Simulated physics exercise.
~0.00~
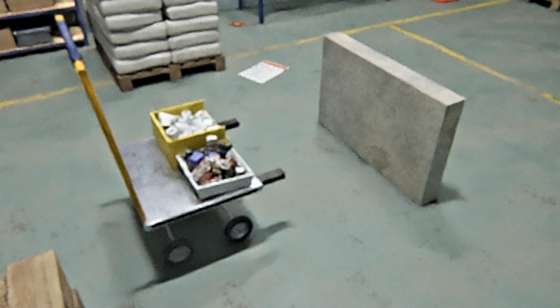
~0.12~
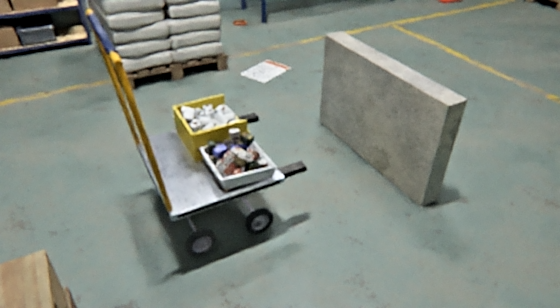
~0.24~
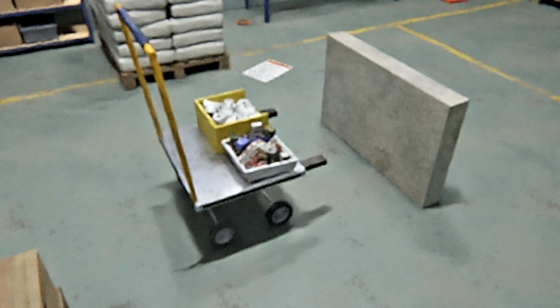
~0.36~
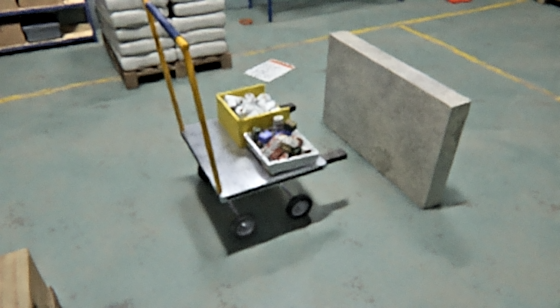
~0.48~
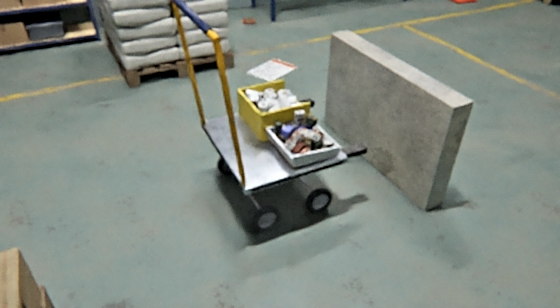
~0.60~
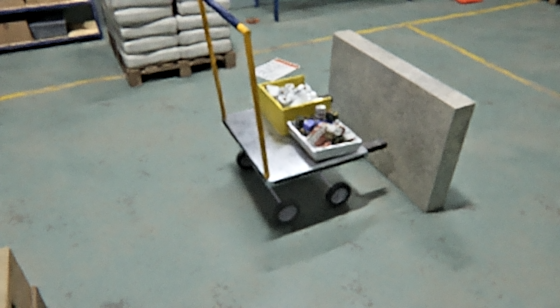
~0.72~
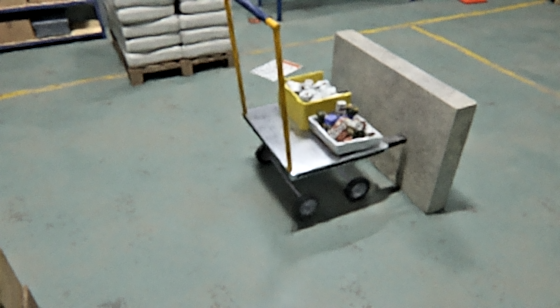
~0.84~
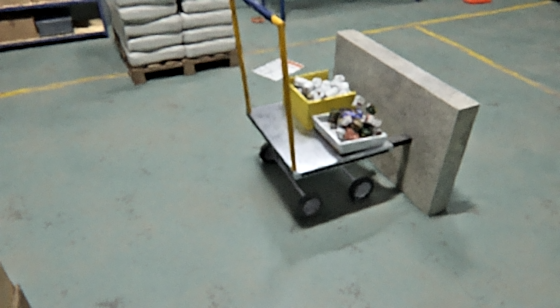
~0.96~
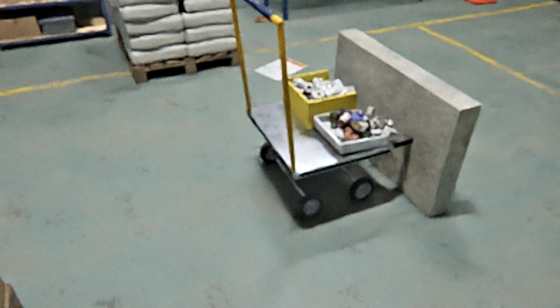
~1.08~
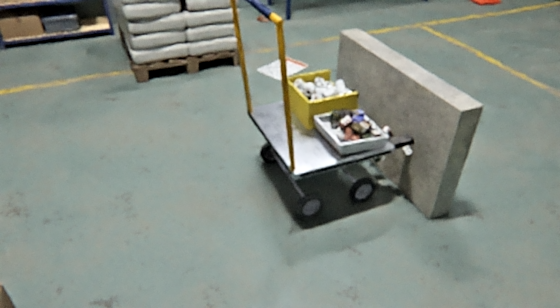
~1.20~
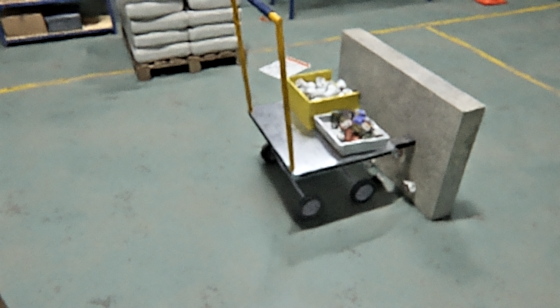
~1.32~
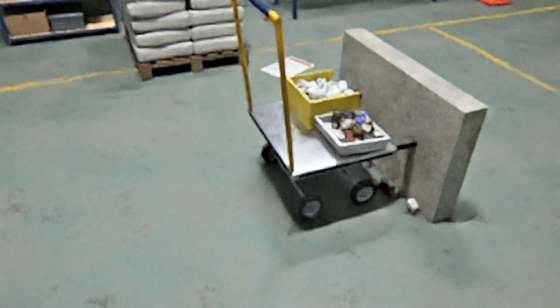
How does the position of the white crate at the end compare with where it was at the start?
It starts well to the left of the grey wall, with open floor between them. By the end it has moved right and slightly up the view, and sits close beside the wall.
